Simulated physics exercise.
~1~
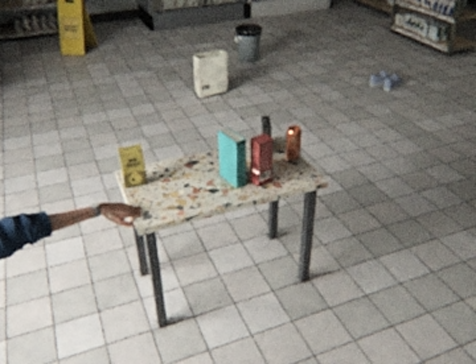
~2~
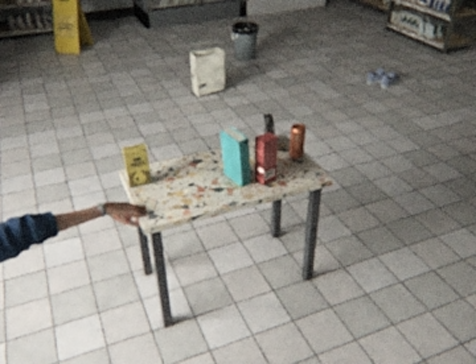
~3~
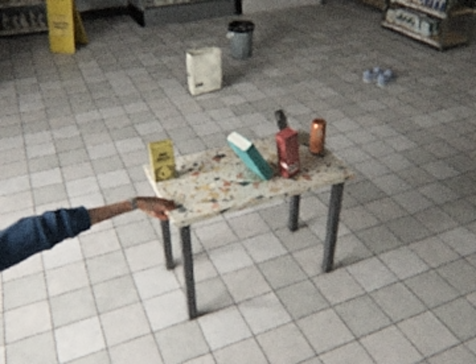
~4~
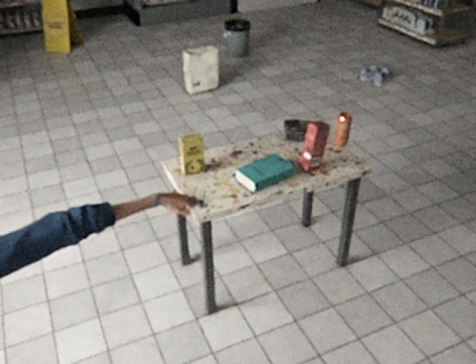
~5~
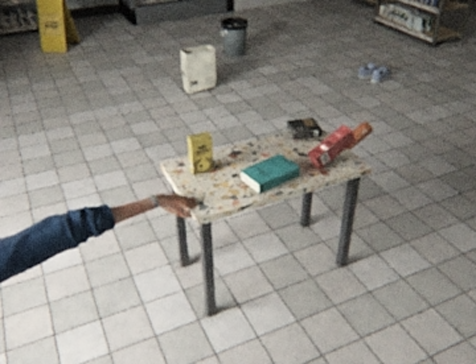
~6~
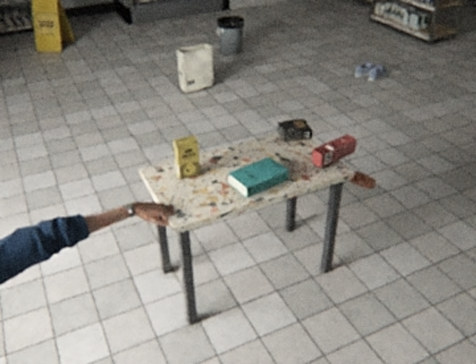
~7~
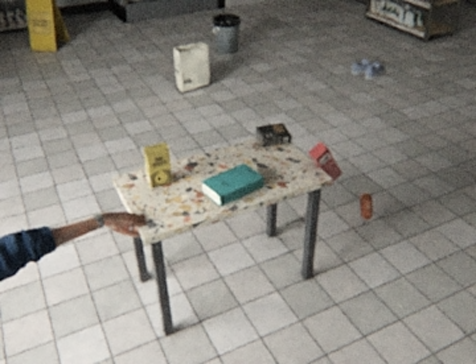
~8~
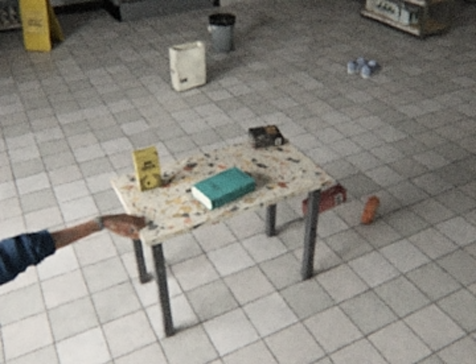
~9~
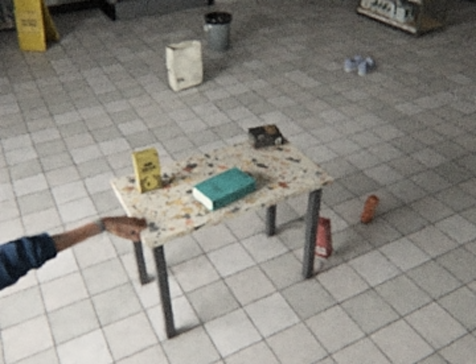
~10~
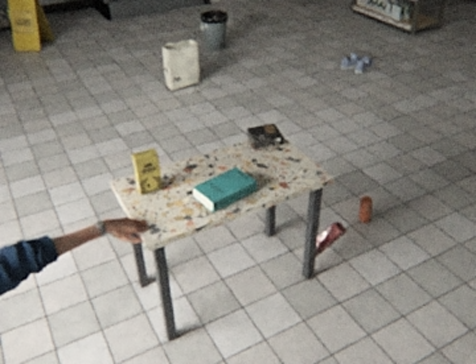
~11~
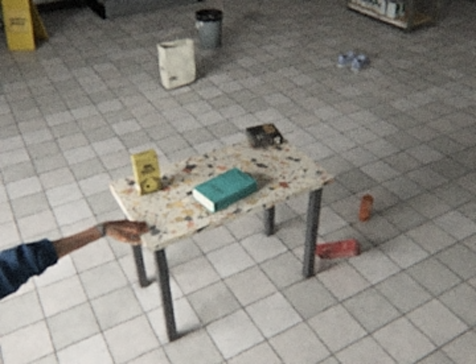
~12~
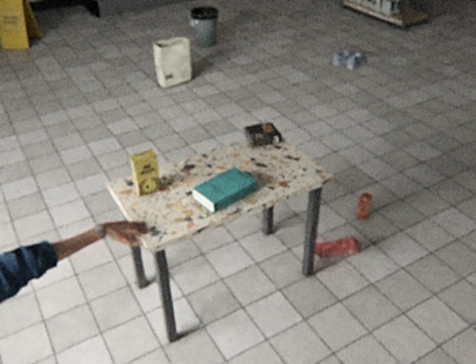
A hand shoved a small speckled table to the right and pulled it back, toppling the turquoise book and black packet on top, while the orange can and red carton tumbled off the right side onto the floor and the yellow packet stayed upright.
